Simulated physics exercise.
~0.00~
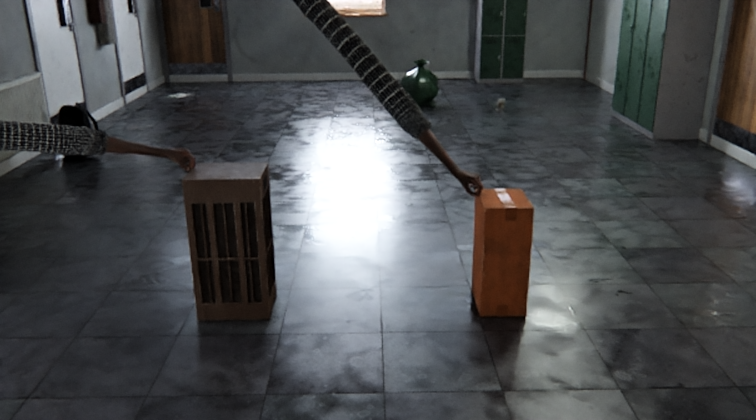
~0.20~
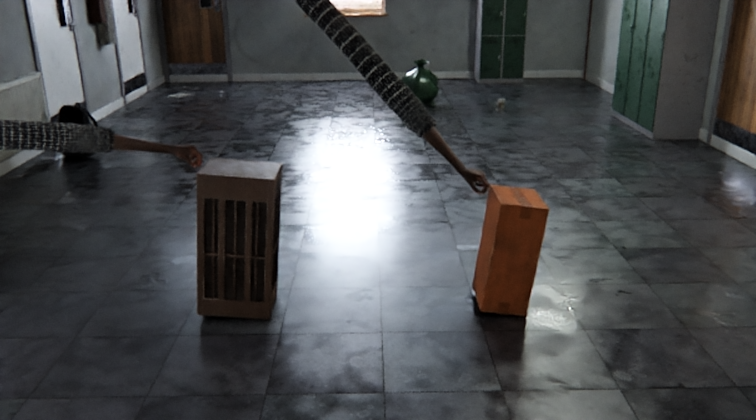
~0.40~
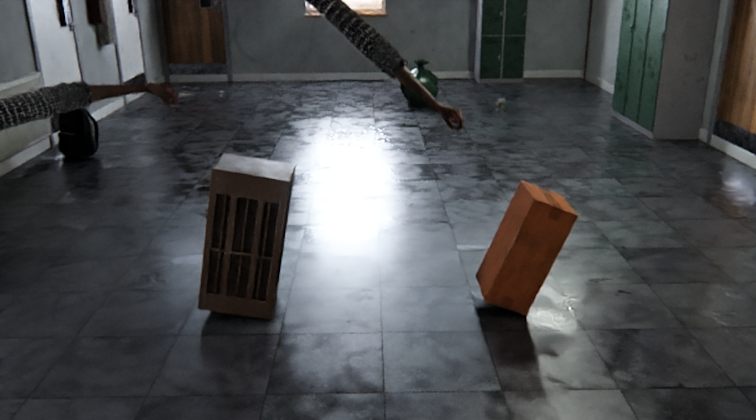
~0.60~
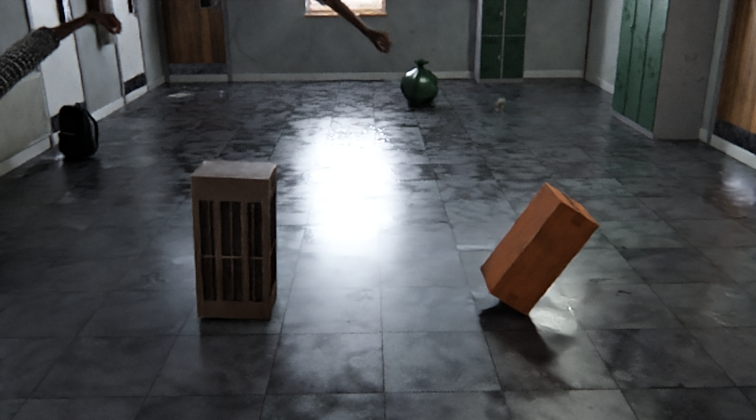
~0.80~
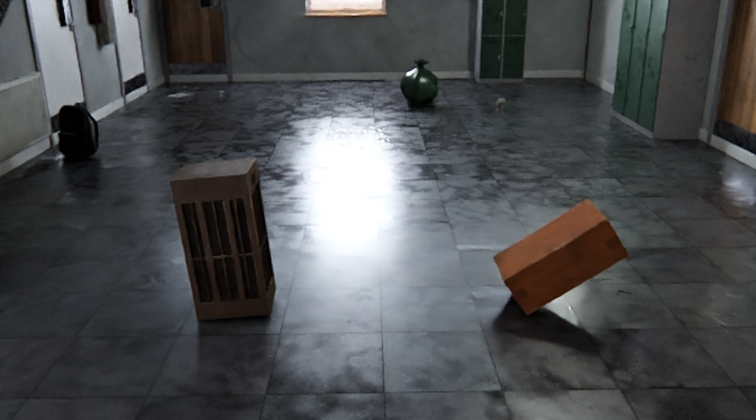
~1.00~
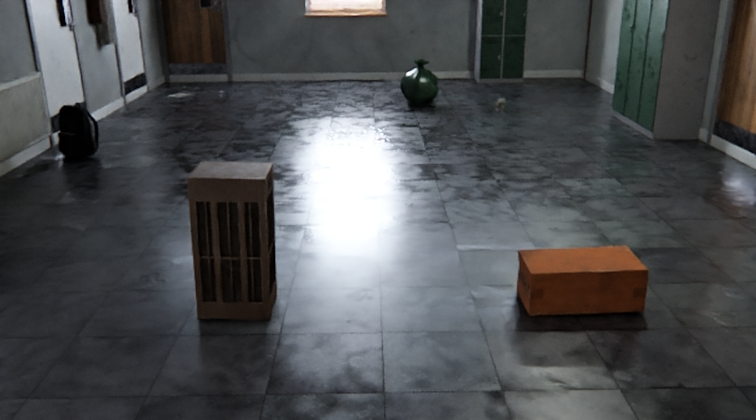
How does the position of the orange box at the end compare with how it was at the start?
At the start the orange box stands upright on the tiled floor. By the end it is lying on its side, having fallen over to the right.
